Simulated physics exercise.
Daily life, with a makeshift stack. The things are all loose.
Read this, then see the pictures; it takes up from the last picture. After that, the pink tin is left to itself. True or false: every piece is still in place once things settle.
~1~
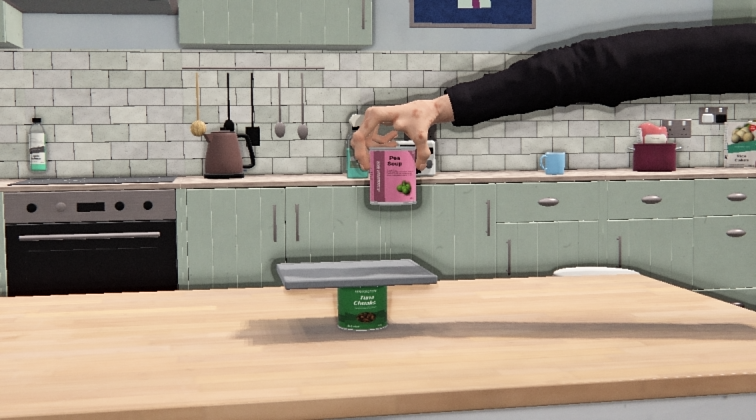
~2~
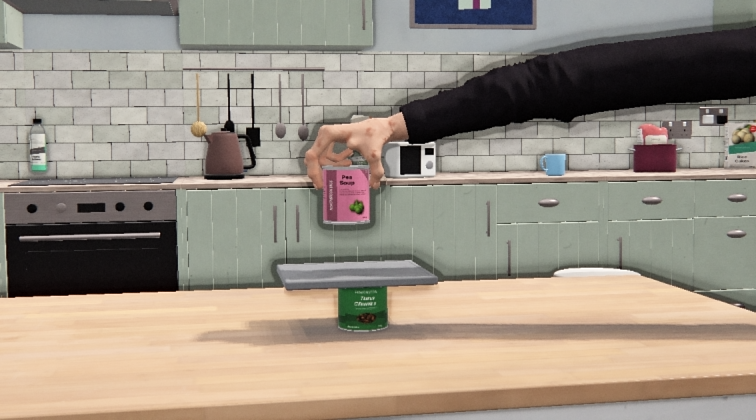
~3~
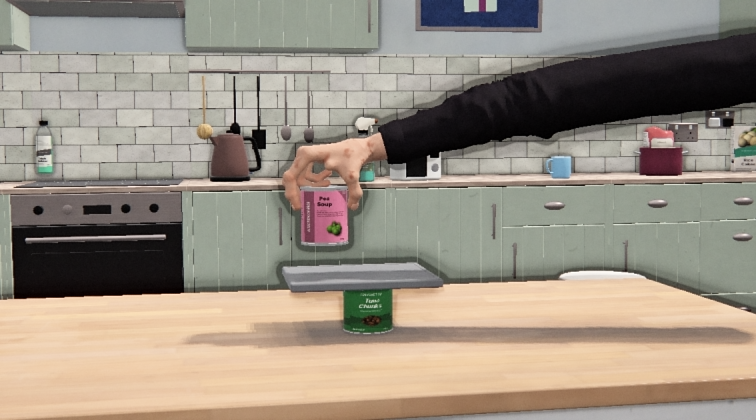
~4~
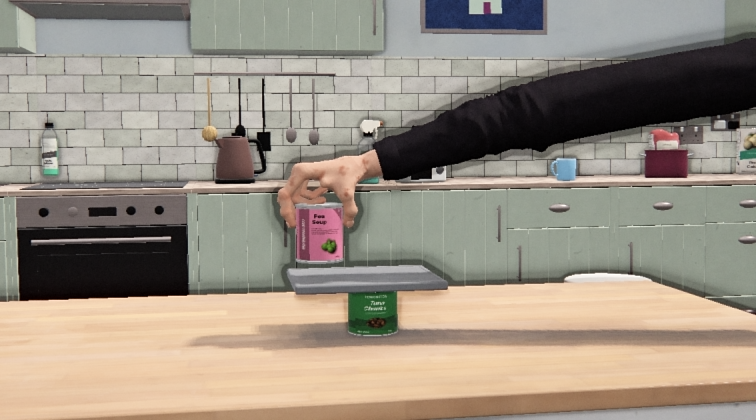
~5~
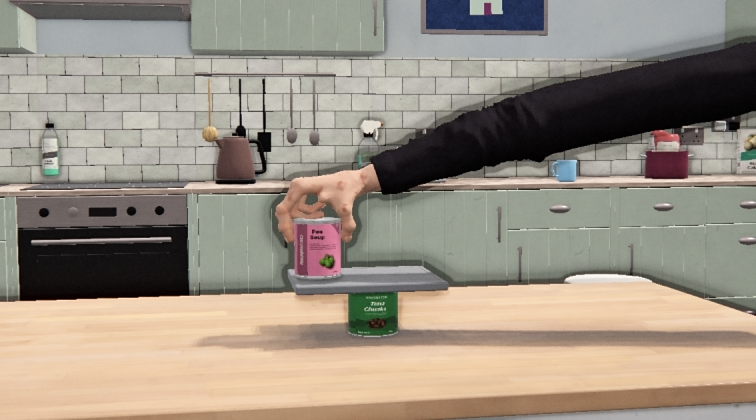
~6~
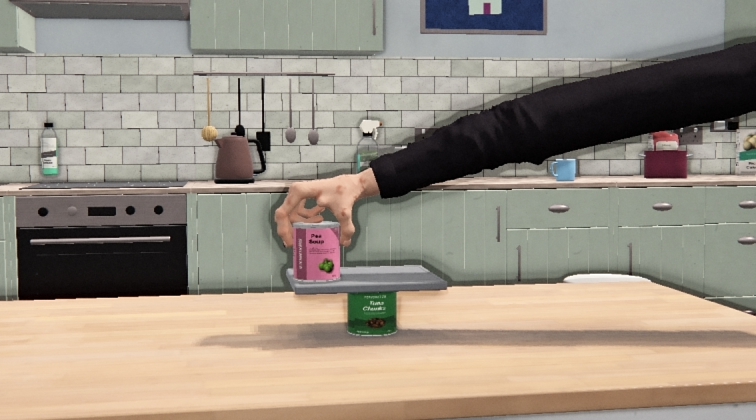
False.
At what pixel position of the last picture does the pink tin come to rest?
Near (213, 338).
Then, 0.30 s on from there, pink tin now fallen; grey lid turned 55° from how it was put.
Then, 0.40 s on from there, grey lid turned 52° from how it was put.
Then, 0.60 s on from there, grey lid turned 28° from how it was put.
Then, 1.30 s on from there, grey lid now fallen.
In the end, fallen, pink tin and grey lid; green tin unmoved. At the end, from the last picture's camera, pink tin near (212, 338). The stack loses its balance.
